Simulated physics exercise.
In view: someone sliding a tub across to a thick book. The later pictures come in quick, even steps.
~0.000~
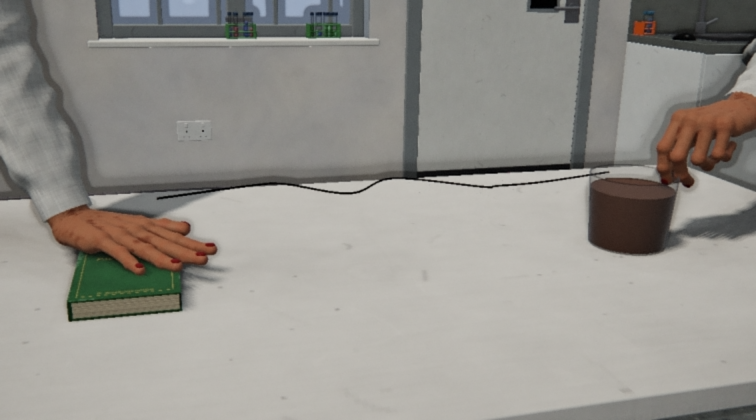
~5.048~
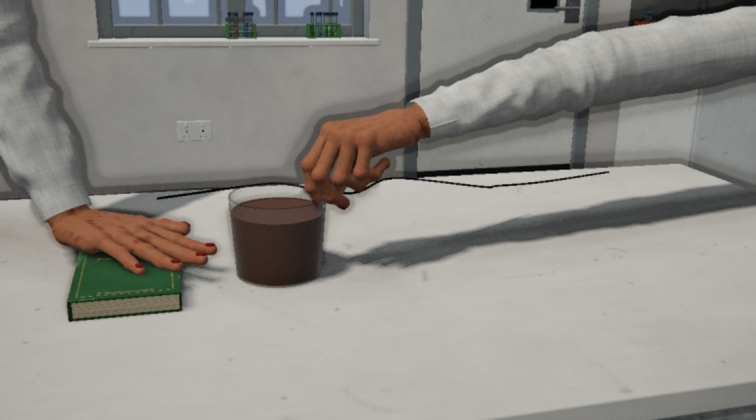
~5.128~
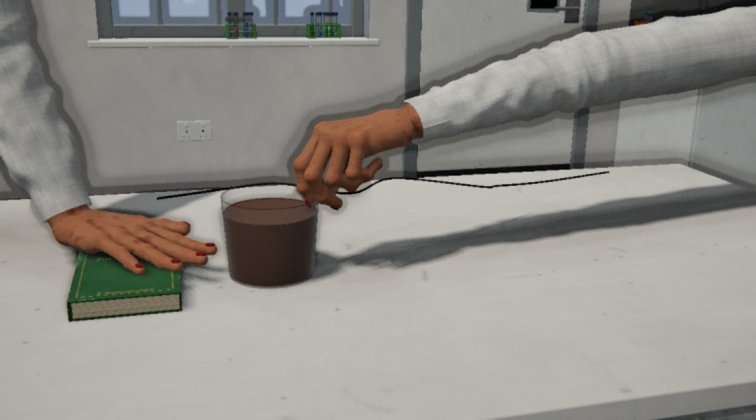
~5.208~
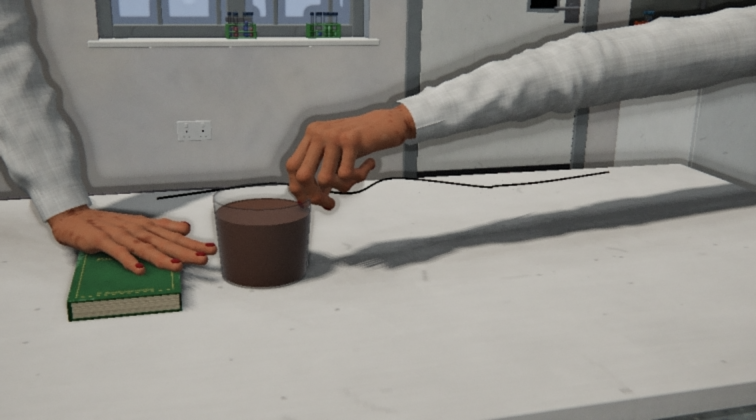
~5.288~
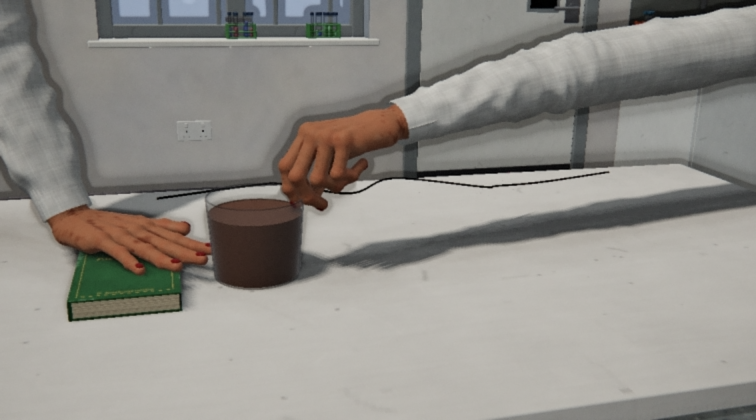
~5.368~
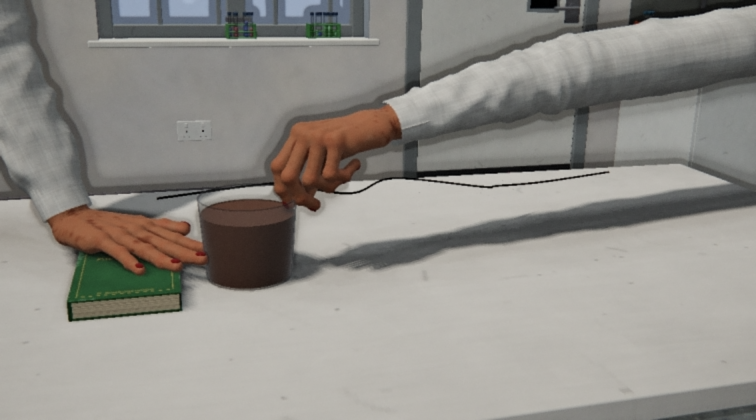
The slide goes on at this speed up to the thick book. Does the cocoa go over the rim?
It holds.
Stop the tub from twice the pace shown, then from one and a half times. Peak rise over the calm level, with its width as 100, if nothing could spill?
In turn 20 and 15 per cent.
After 5.6 s, the tub meets the thick book.
After 5.7 s, the cocoa surges up the wall; the wave climbs under half way to the rim.
After 6.9 s, the tub stands at the thick book; nothing has left it.
